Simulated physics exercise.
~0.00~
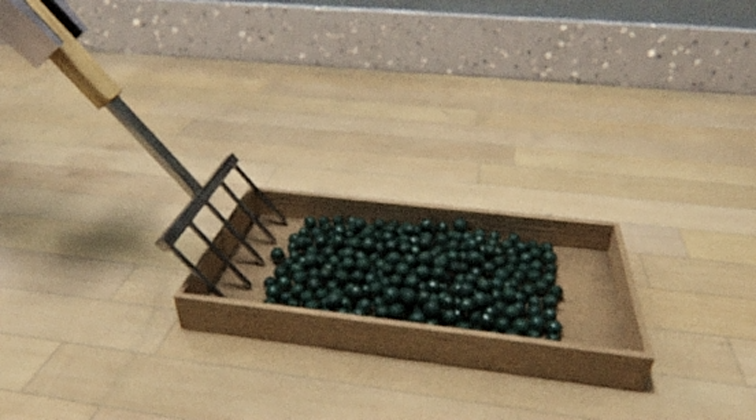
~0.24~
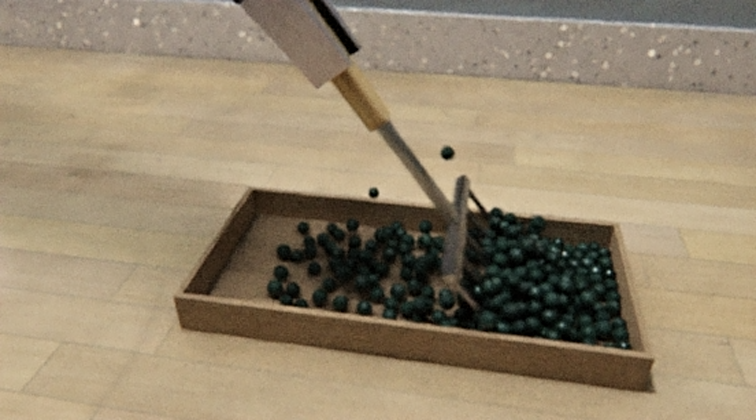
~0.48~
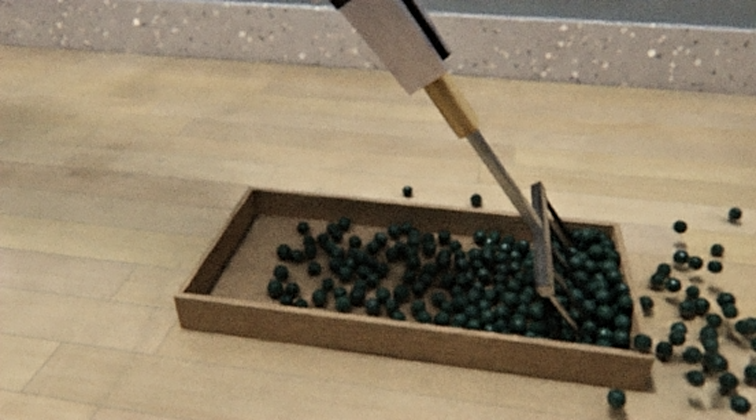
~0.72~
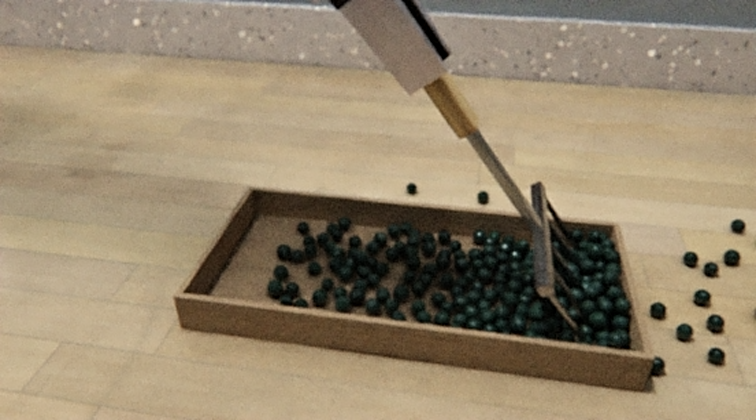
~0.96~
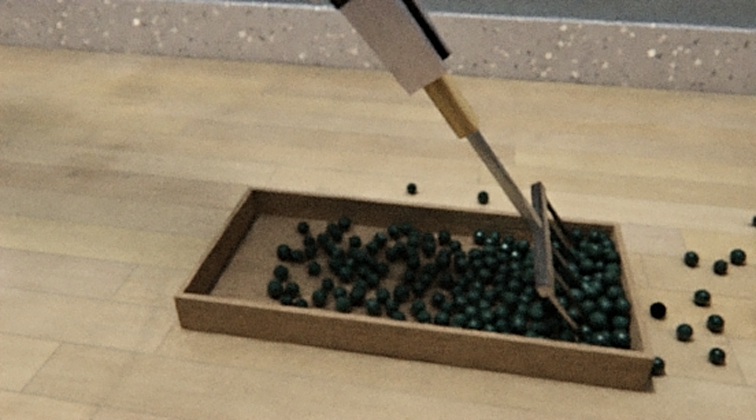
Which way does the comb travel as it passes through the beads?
The comb moves to the right, going from the left end of the tray toward the right end.
